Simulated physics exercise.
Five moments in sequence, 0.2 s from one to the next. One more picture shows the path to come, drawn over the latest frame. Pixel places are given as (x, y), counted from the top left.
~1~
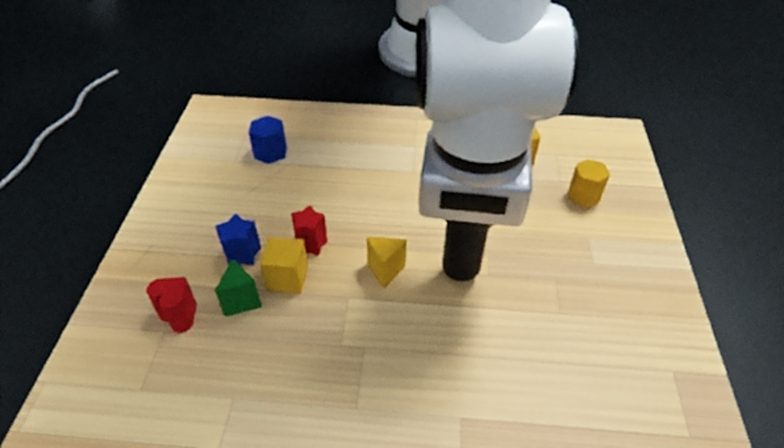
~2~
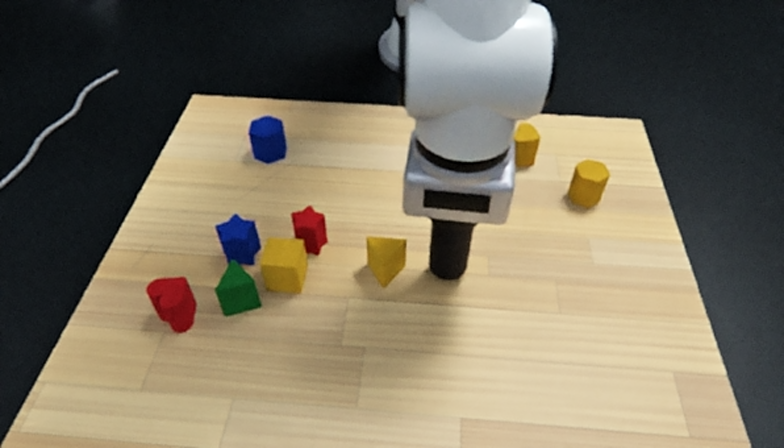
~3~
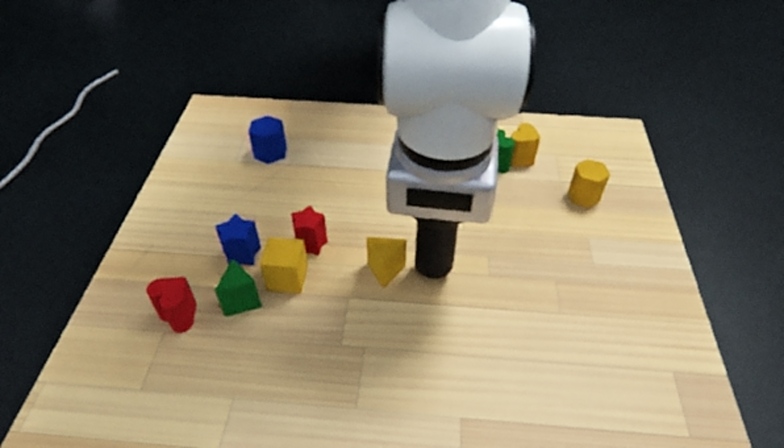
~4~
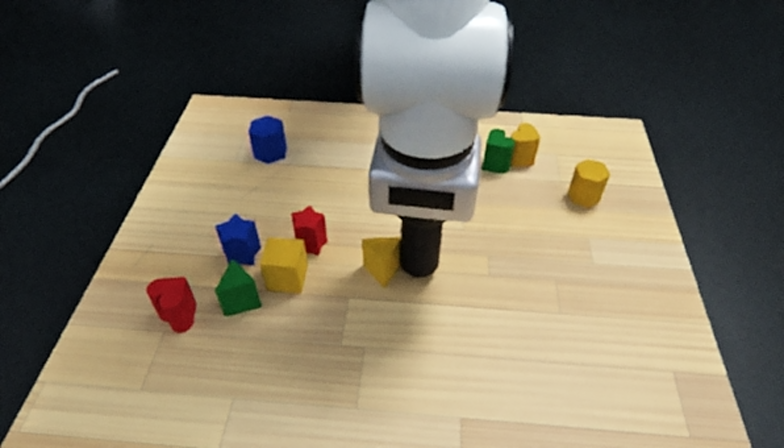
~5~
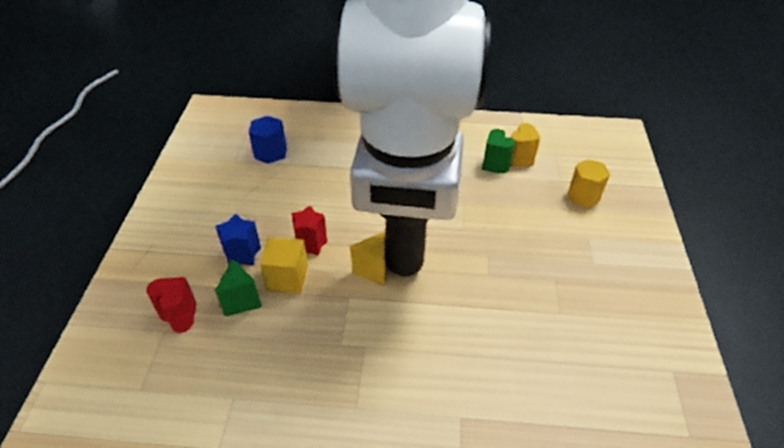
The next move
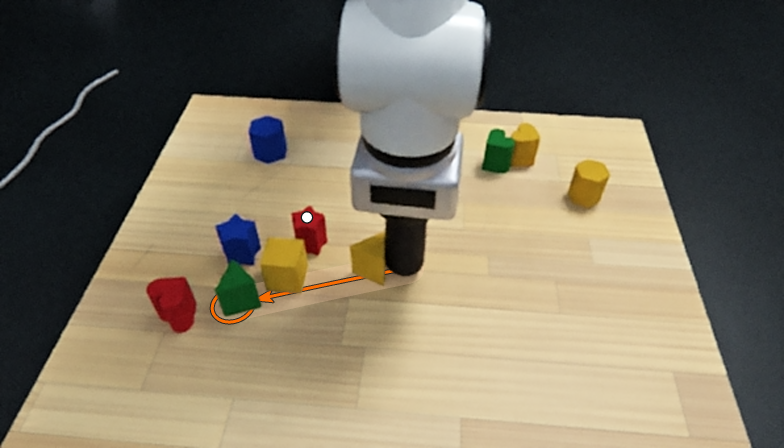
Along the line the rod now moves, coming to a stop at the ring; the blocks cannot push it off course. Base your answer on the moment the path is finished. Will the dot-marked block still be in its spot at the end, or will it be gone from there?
The dot-marked block will stay where it is.
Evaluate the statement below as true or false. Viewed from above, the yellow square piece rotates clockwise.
True.
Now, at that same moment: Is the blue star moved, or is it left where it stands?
Shifted.
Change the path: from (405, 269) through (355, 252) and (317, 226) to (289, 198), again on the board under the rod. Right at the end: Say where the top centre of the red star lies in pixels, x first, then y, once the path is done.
For the centre of its top, I'd go with (284, 211).
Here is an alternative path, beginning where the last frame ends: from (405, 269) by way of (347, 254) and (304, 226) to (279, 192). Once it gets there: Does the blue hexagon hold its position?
Short answer: Yes.
Drawn move, from (405, 269) directly to (233, 305); the dot is on the red star.
On the path given first. One third of the way, rod at (348, 273); yellow square piece at (275, 252), turned 15° clockwise; yellow triangle at (313, 257).
Two thirds of the way, rod at (290, 286); green triangle at (222, 281), turned 45° clockwise; yellow square piece at (254, 249), turned 45° clockwise; yellow triangle at (255, 282), turned 30° anticlockwise.
At the end, rod at (231, 298); green triangle at (187, 283), turned 55° clockwise; blue star at (226, 219), turned 10° clockwise; yellow square piece at (236, 245), turned 70° clockwise; red star still; yellow triangle at (211, 307), turned 85° anticlockwise.
